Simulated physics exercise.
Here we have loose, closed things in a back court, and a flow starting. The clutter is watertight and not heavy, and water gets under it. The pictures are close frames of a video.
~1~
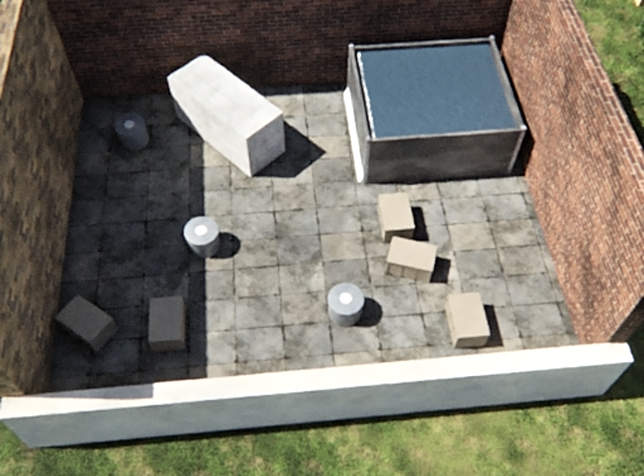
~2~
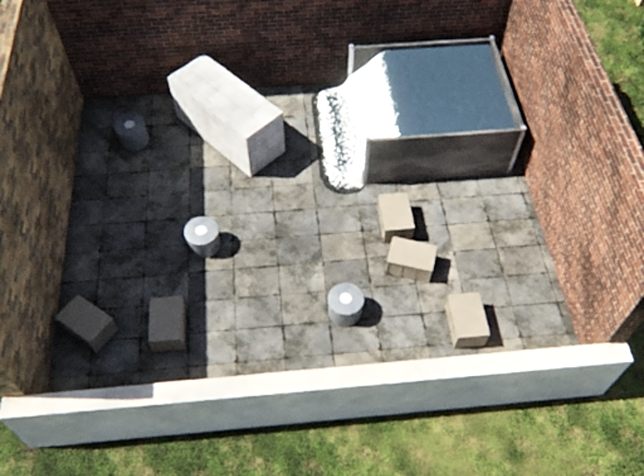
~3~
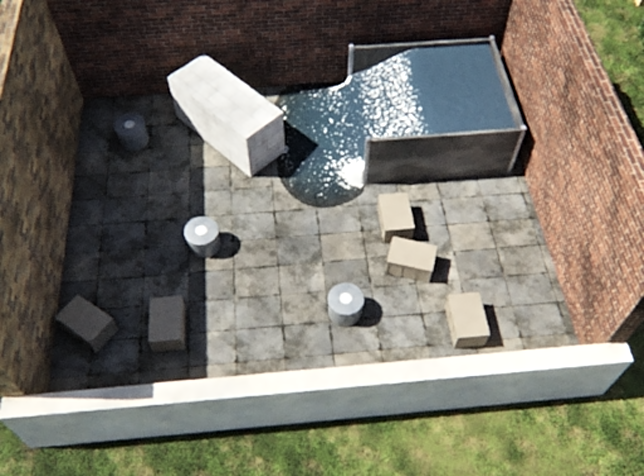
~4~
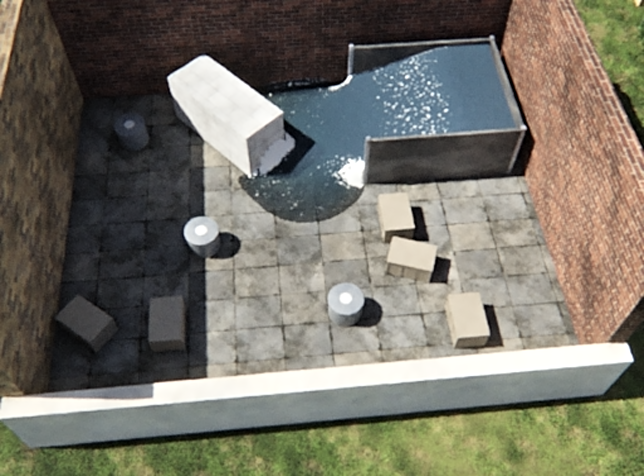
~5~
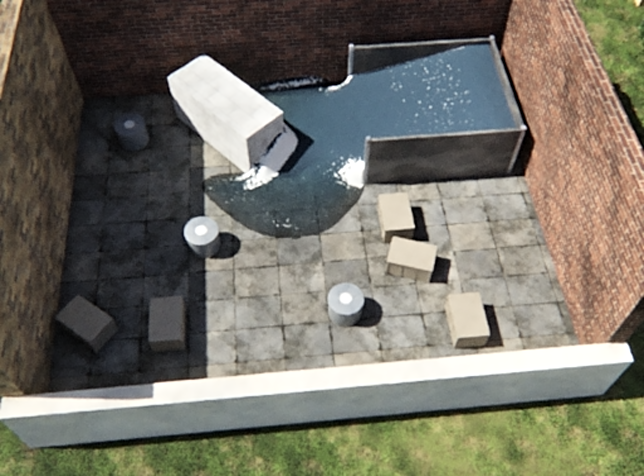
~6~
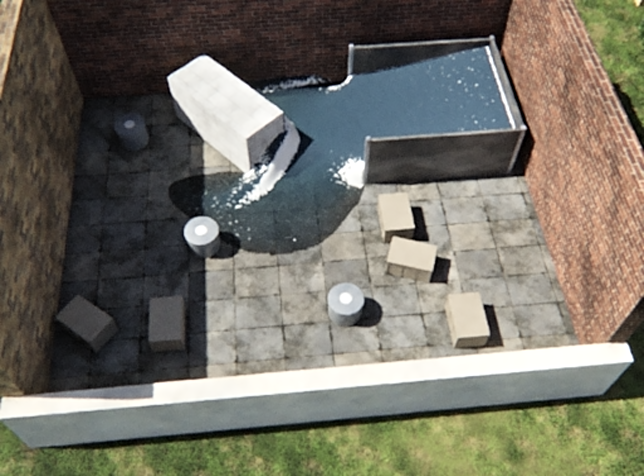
Water pouring from an open-sided tank in a brick-walled court, spreading left across paving and washing against a large white block.
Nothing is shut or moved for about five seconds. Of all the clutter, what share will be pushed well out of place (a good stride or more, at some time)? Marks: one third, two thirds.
That comes to from one to two thirds.
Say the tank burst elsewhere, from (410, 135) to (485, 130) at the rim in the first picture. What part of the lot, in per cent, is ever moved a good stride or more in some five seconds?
Near 80 in a hundred.
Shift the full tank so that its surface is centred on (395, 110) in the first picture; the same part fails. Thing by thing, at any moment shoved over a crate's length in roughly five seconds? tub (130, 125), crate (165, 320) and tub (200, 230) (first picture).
In that order: Under that, shifted that much, moved that far.
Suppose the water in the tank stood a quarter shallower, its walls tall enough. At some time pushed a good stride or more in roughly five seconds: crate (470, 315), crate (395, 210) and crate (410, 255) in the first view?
In turn: Under that, under that, never so far.
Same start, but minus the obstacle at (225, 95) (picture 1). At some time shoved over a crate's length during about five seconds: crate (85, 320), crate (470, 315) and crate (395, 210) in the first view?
In that order: Yes, that far or more, short of that.
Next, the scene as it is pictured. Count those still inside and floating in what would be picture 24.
The number is 2.
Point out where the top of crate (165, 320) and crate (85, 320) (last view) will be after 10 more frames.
Roughly at (96, 378) and (57, 353).
A moment on, 0 of 8 are well off their spots; 0 afloat.
Next, 3 of 8 are well off their spots; 2 afloat.
Later, 2 of 8 are well off their spots; 2 afloat.
In the end, 3 of 8 are well off their spots, and 4 have been at some point; 4 afloat.
